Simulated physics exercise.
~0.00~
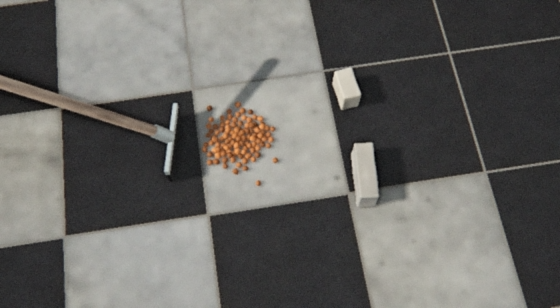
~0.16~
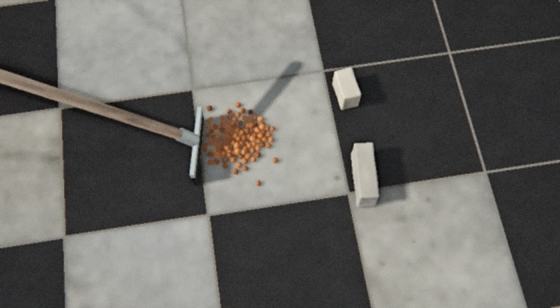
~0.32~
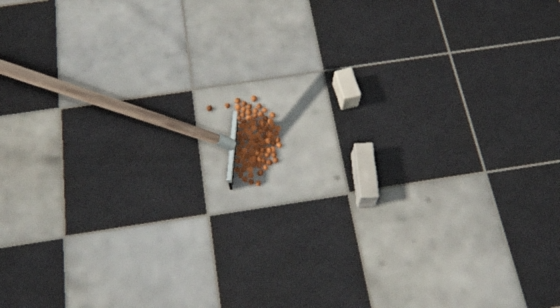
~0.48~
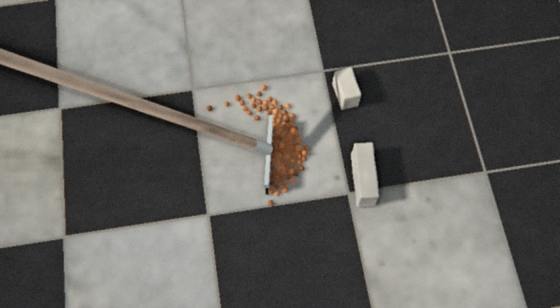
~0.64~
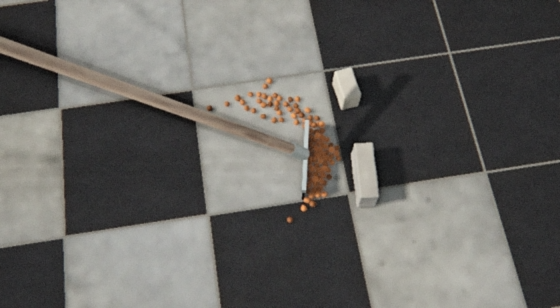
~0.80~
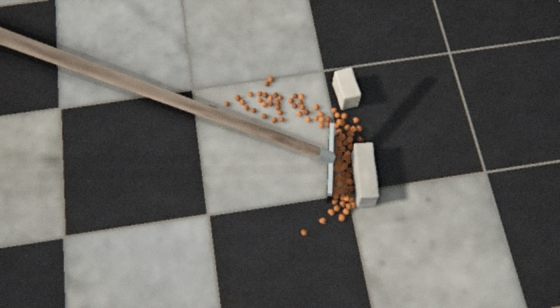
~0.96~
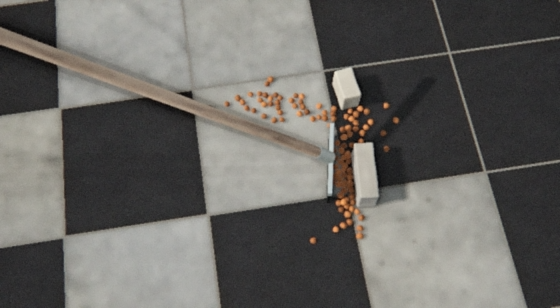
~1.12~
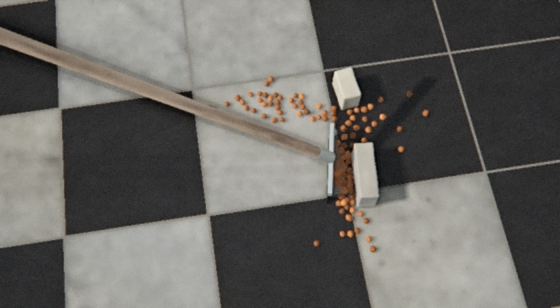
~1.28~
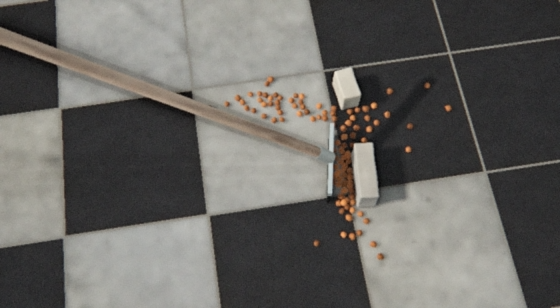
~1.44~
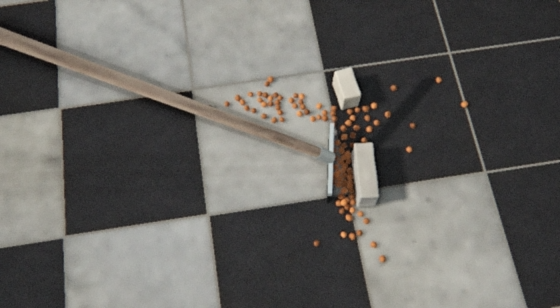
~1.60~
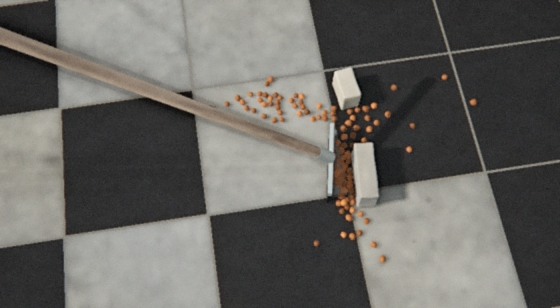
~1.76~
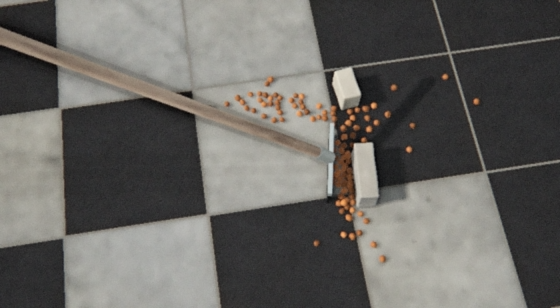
At first, a wooden-handled squeegee stands left of a loose pile of small orange-brown hazelnuts on a checkered floor, with two pale blocks to the right. The blade slides right into the pile and bunches the nuts ahead of it, while some slip past its upper end and stay behind in a scattered trail. It then presses the heap up against the blocks and stops. Nuts spill through the gap between them and around the nearer block, a few rolling onto the dark tiles beyond. Finally the stragglers settle, with most nuts still held before the blocks.
